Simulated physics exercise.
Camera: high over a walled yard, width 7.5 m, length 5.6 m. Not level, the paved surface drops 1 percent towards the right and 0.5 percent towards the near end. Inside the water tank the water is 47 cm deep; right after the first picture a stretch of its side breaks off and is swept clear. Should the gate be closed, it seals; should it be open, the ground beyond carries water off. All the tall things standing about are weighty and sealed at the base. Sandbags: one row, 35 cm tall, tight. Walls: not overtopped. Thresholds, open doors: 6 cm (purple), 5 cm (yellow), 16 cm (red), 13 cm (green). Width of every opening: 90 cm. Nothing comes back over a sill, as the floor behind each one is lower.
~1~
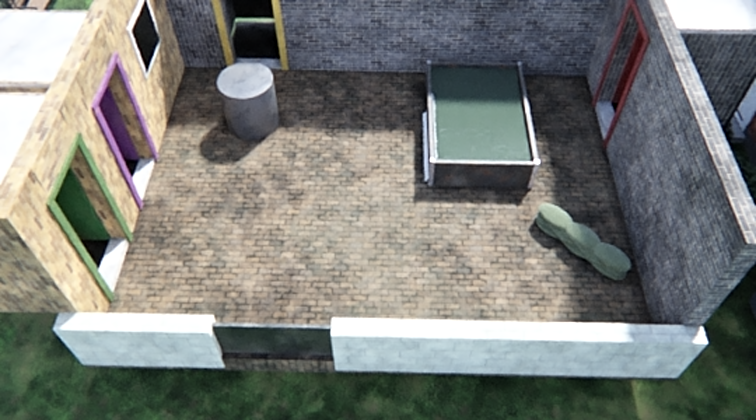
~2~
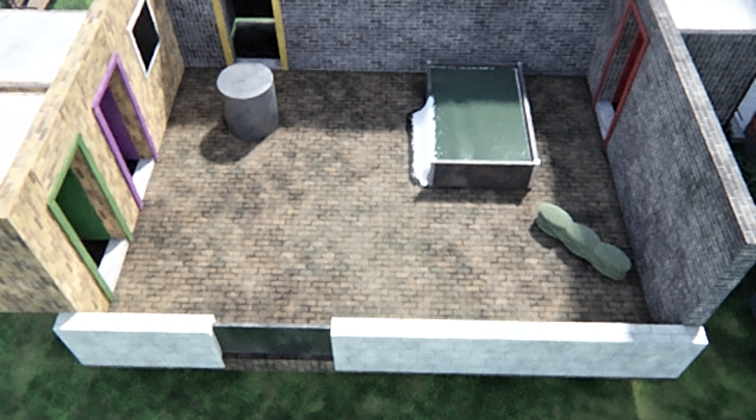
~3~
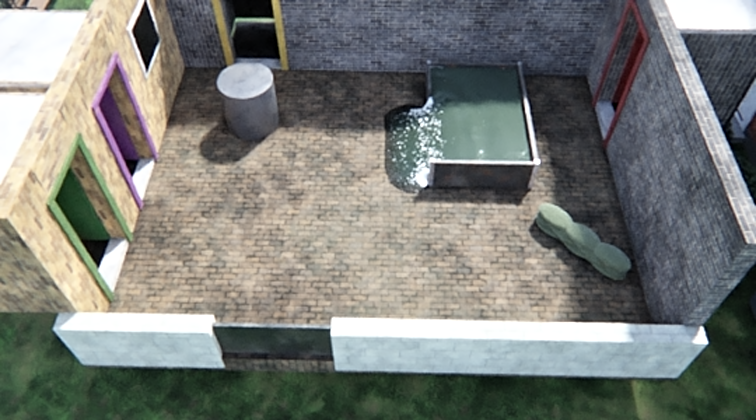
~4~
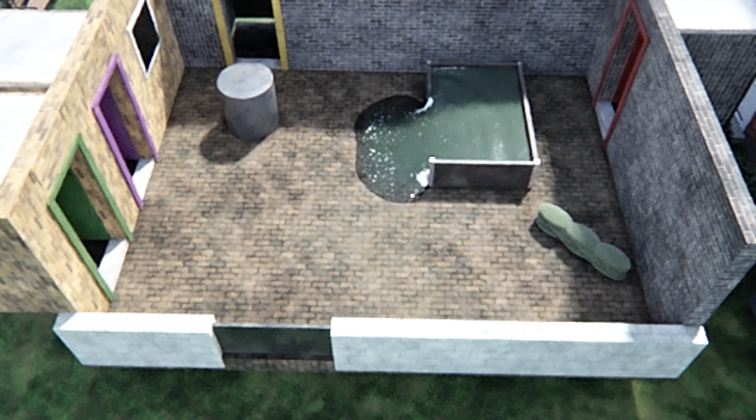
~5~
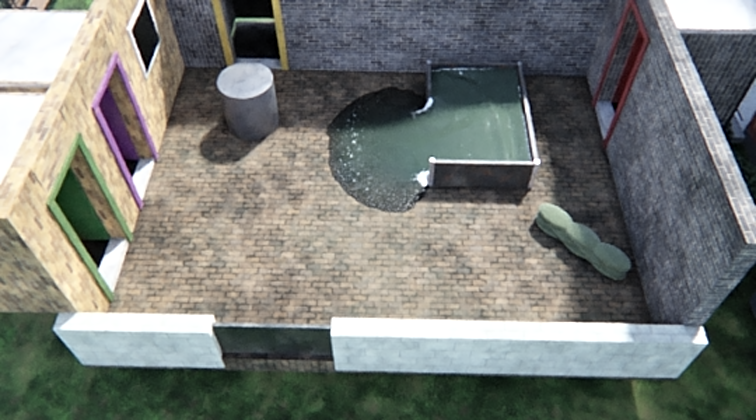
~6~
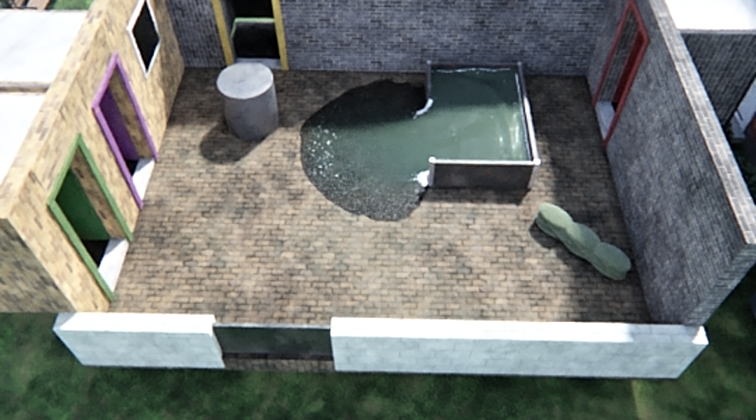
Water pours from the left side of a tank and spreads leftward across the paved yard.
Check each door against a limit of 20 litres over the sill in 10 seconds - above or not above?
In order: Purple door: The total grows larger than the cap; yellow door: The total grows larger than the cap; red door: The total remains smaller than the cap; green door: The total remains smaller than the cap.
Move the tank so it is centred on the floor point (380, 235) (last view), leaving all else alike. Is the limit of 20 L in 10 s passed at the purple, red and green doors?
Purple gets more than that, red gets no more than that, green gets more than that.
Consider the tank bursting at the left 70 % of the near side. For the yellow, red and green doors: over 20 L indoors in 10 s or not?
Note: Yellow short of the mark, red short of the mark, green short of the mark.
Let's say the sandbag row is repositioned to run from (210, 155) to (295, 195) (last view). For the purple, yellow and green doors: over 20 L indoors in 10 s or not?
So then purple is inside it, yellow is beyond it and green is inside it.
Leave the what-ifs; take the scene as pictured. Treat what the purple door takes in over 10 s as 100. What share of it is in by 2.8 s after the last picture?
I'd say close to 70 percent.
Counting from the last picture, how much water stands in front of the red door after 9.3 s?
1.5 cm.
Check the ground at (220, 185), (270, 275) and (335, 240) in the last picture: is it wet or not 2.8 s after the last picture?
First spot submerged, second submerged, third submerged.
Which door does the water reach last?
The answer is the red door.
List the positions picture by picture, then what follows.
In the first picture, still water, 47 cm deep, in the water tank at (478, 113).
In the second picture, water pours out at (431, 139) and has run 0.8 m, to (416, 113); typically 7 cm deep outside, 47 cm at the water tank's back.
In the third picture, water pours out at (431, 141) and has run 1.0 m, to (396, 112); typically 9 cm deep outside, 47 cm at the water tank's back.
In the fourth picture, water pours out at (431, 141) and has run 1.3 m, to (373, 187); typically 7 cm deep outside, 47 cm at the water tank's back.
In the fifth picture, the front is at (333, 130), 1.7 m from the gap at (431, 141); 3.2 m2 of floor is under water; 45 cm left at the back of the water tank.
In the sixth picture, the front is at (309, 127), 2.1 m from the gap at (431, 141); 4.3 m2 of floor is under water; 41 cm left at the back of the water tank.
Then, 0.7 s after the last picture water covers 25 % of the floor and is deepest (23 cm) near (417, 166); purple door not reached, yellow door not reached, red door not reached, green door not reached.
Then, 1.5 s after the last picture water covers 40 % of the floor and is deepest (20 cm) near (281, 131); purple door 13 cm at the sill, 8 L in, yellow door 9 cm at the sill, 0 L in, red door not reached, green door not reached.
Then, 2.8 s after the last picture water covers 55 % of the floor and is deepest (30 cm) near (100, 338); purple door 13 cm at the sill, 64 L in, yellow door 9 cm at the sill, 27 L in, red door not reached, green door 12 cm at the sill, 0 L in.
Then, 5.3 s after the last picture water covers 60 % of the floor and is deepest (10 cm) near (100, 338); purple door 7 cm at the sill, 89 L in, yellow door 7 cm at the sill, 45 L in, red door not reached, green door 9 cm at the sill, 0 L in.
Then, 9.3 s after the last picture water covers 85 % of the floor and is deepest (12 cm) near (642, 328); purple door 4 cm at the sill, 90 L in, yellow door 3 cm at the sill, 48 L in, red door 1 cm at the sill, 0 L in, green door 5 cm at the sill, 0 L in.
